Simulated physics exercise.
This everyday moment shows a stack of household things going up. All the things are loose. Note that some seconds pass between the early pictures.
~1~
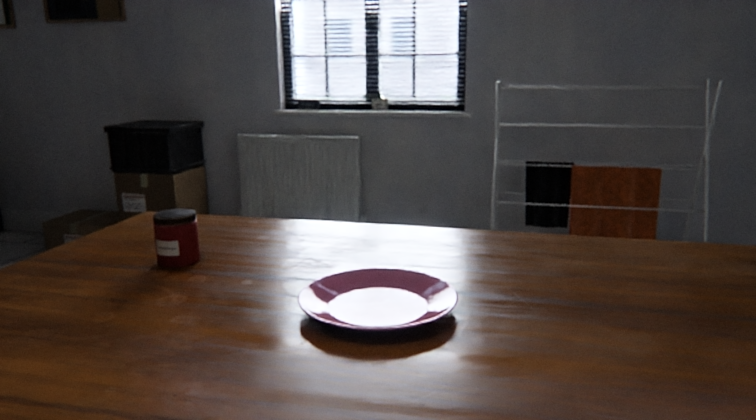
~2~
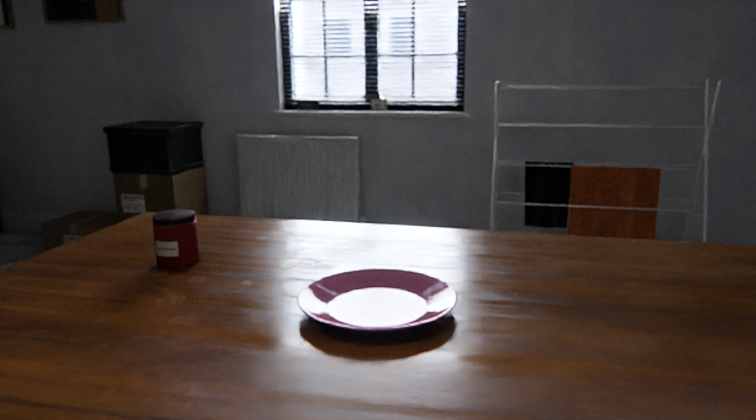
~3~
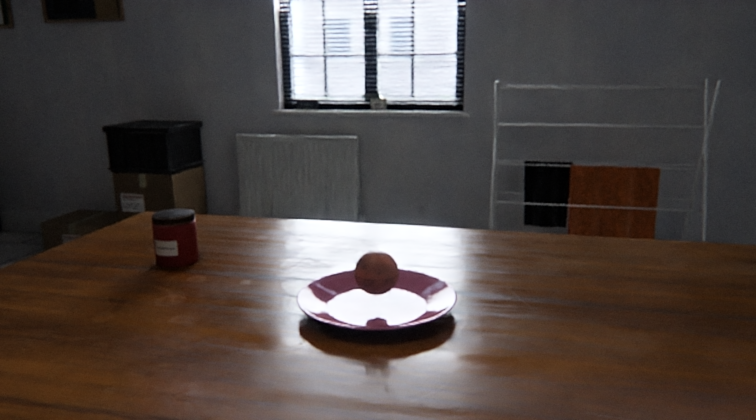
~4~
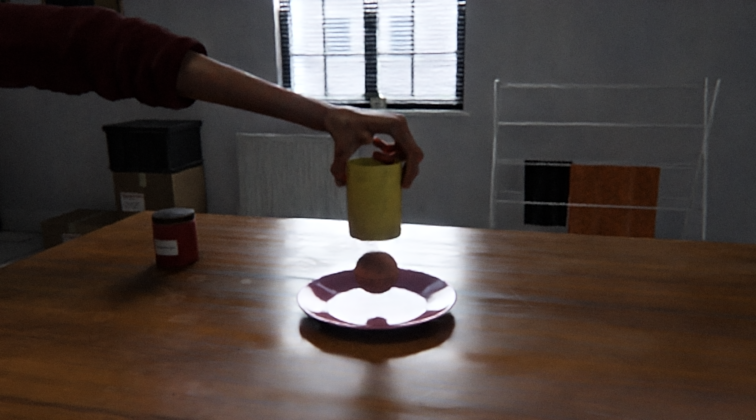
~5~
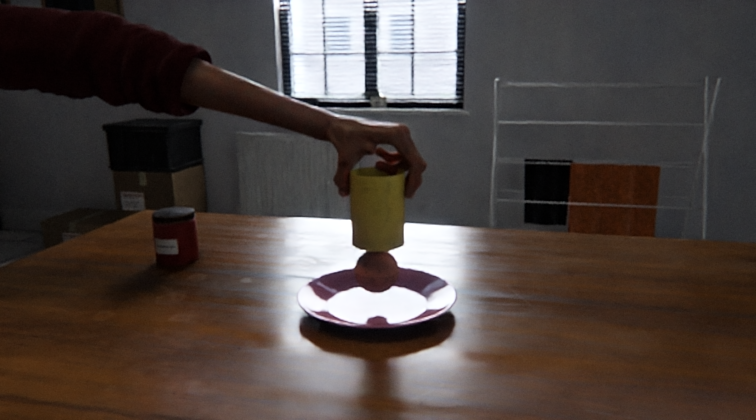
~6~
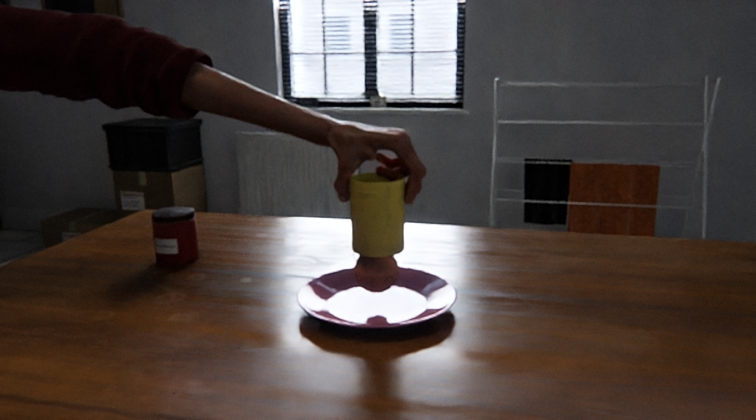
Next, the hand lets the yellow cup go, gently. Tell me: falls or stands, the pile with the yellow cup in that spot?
Basically the pile is insecure.
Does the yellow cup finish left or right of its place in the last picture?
Looks like it moves off to the right.
Then, 0.50 s later than the last frame, yellow cup tilted by 41° near (409, 223).
Then, 0.70 s later than the last frame, yellow cup now fallen.
Then, 0.80 s later than the last frame, things are still on the move.
When it is over, fallen, yellow cup; the other 3 as before. End places, in pixels of the last picture, yellow cup near (512, 283). The pile loses its balance.
